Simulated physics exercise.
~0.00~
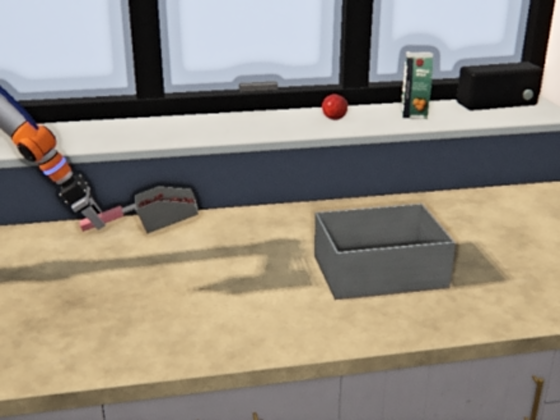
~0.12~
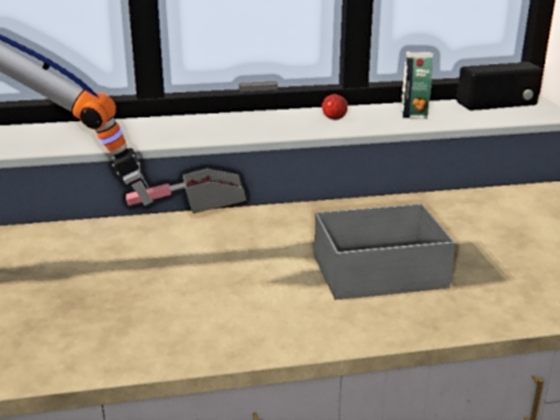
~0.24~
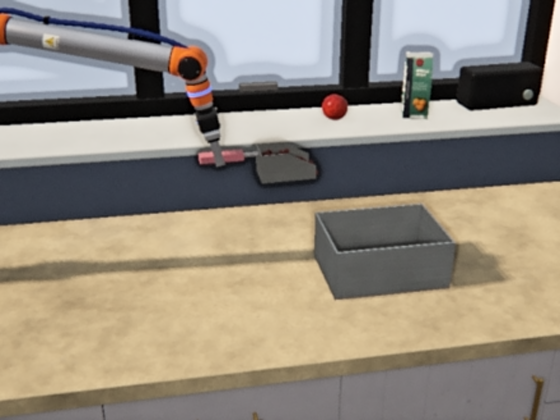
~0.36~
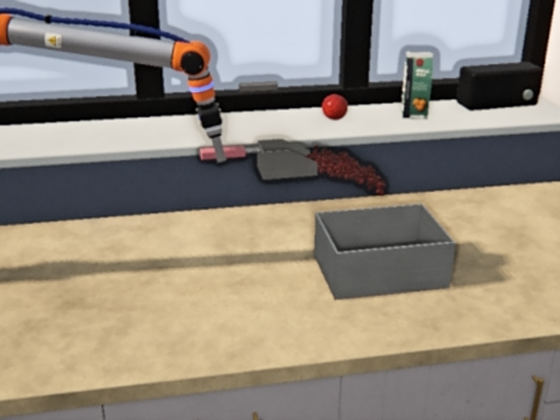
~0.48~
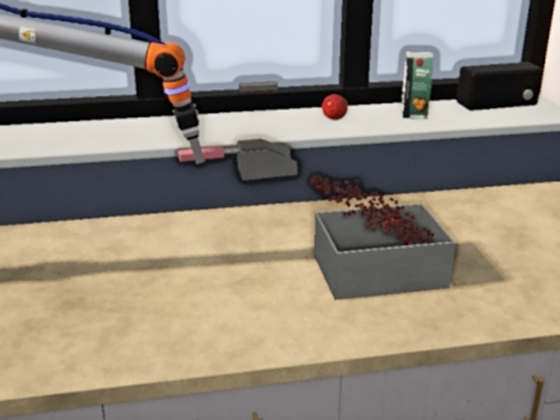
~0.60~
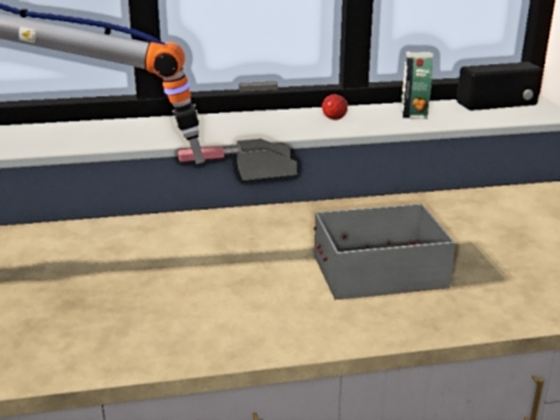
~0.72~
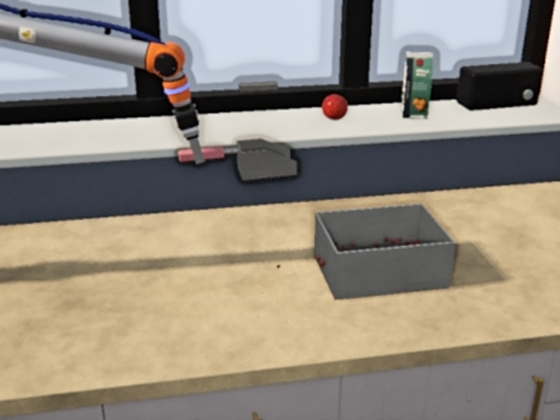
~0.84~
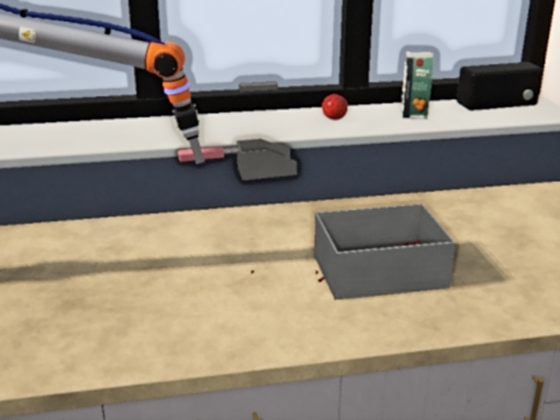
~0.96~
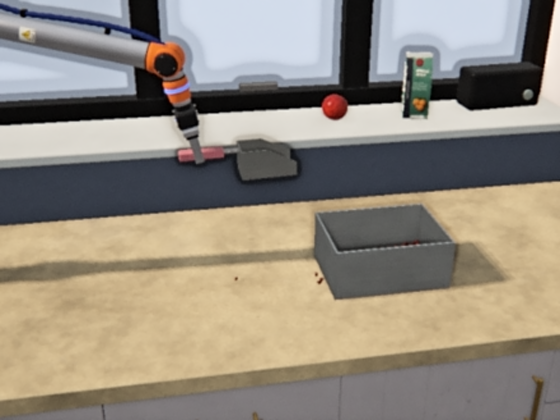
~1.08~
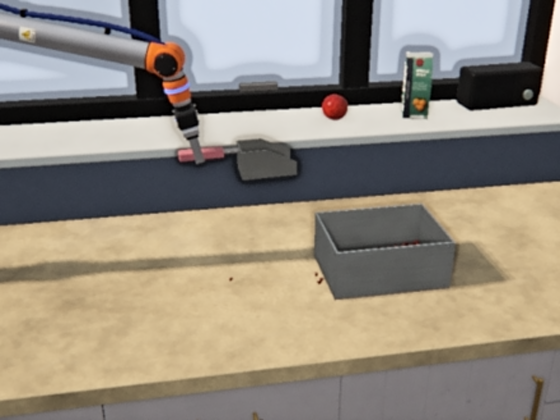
A grey and orange robot arm holds a grey scoop by its pink handle at the left of a pale wooden counter, seen from slightly above and in front. An open grey box sits right of centre, with a red ball, a green and white carton and a black box on the windowsill behind. The arm lifts the scoop rightward, then stops and draws back slightly. Dark red beans slide off the front, fly through the air and drop into the box. Most settle inside, while a few end up on the counter to its left.
